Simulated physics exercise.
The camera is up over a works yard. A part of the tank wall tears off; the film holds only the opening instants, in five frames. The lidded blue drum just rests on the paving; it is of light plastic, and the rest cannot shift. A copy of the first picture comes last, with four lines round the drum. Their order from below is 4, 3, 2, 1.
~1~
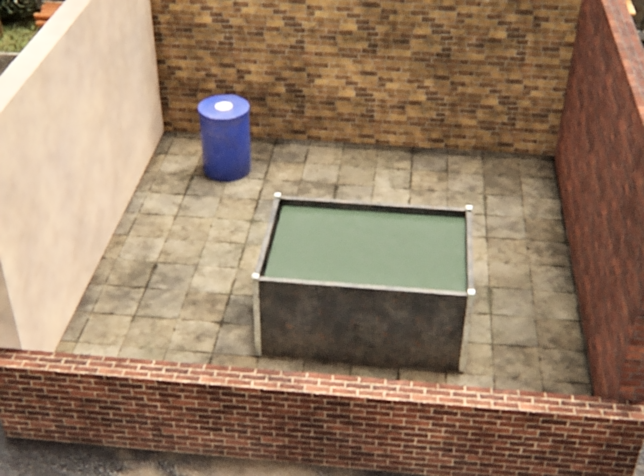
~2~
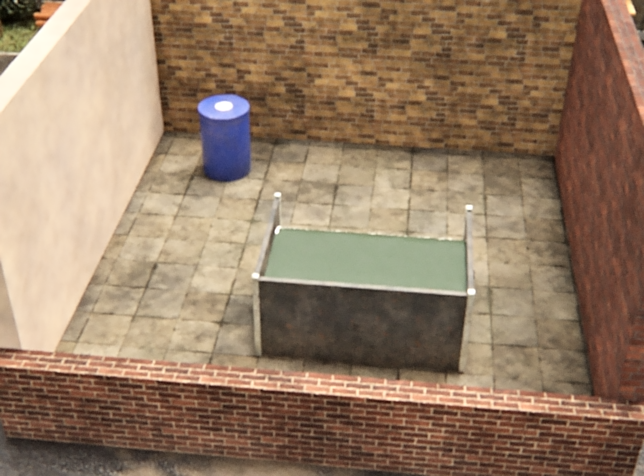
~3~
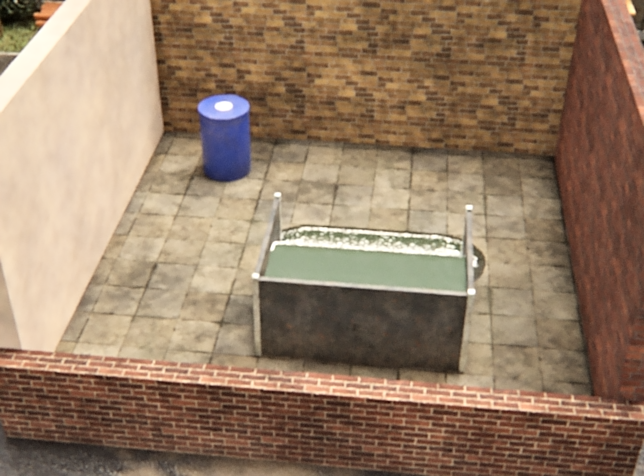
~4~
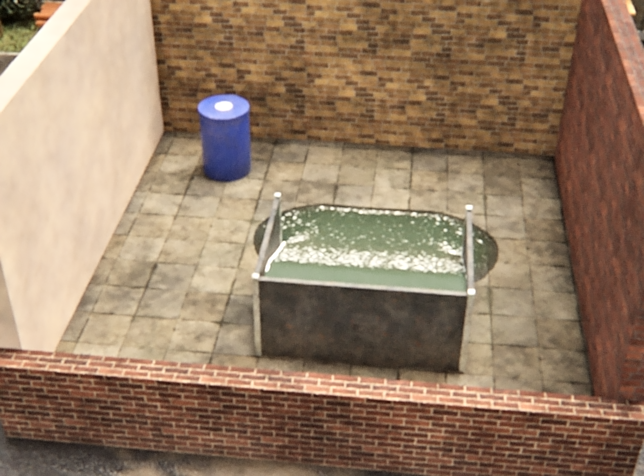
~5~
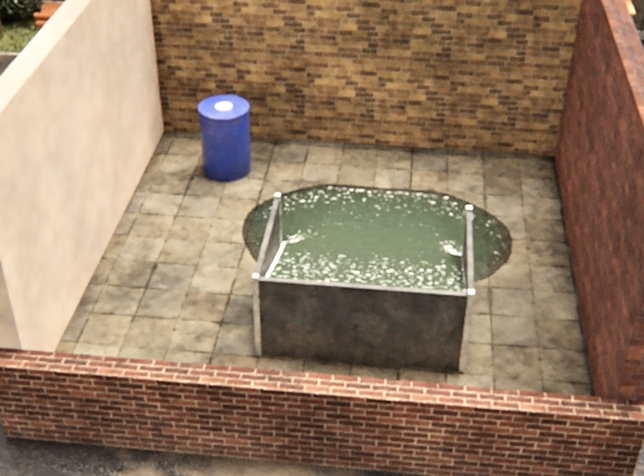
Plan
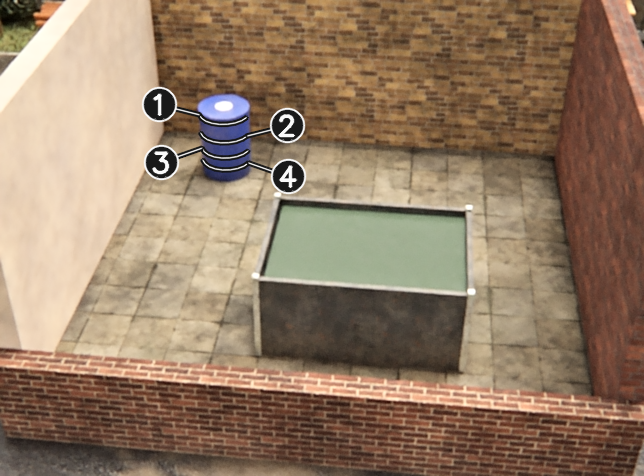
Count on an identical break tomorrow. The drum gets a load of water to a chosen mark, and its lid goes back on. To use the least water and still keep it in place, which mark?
Take 3.
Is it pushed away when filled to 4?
Yes, that goes wrong.
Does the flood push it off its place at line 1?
No, that is safe.
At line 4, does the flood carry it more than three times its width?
No, less.
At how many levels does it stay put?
Three.
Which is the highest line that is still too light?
4.
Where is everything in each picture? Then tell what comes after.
Lid of the blue drum at (224, 107); tank full, its middle at (367, 249), in the first picture.
Water covers 4 % of the ground, mostly out of sight from here, in the second picture.
Water covers 8 % of the ground, mostly out of sight from here, in the third picture.
In the fourth picture, 13 % of the ground wet, in view closest to the drum at (265, 240).
Lid of the blue drum at (224, 107); 19 % of the ground wet, in view closest to the drum at (263, 208), in the fifth picture.
On the marked copy, 1 at (219, 124); 2 at (220, 142); 3 at (221, 158); 4 at (222, 170); from the bottom up 4, 3, 2, 1.
For line 1, it does not move.
For line 2, it does not move.
For line 3, it does not move.
For line 4, it is pushed about its own width away.
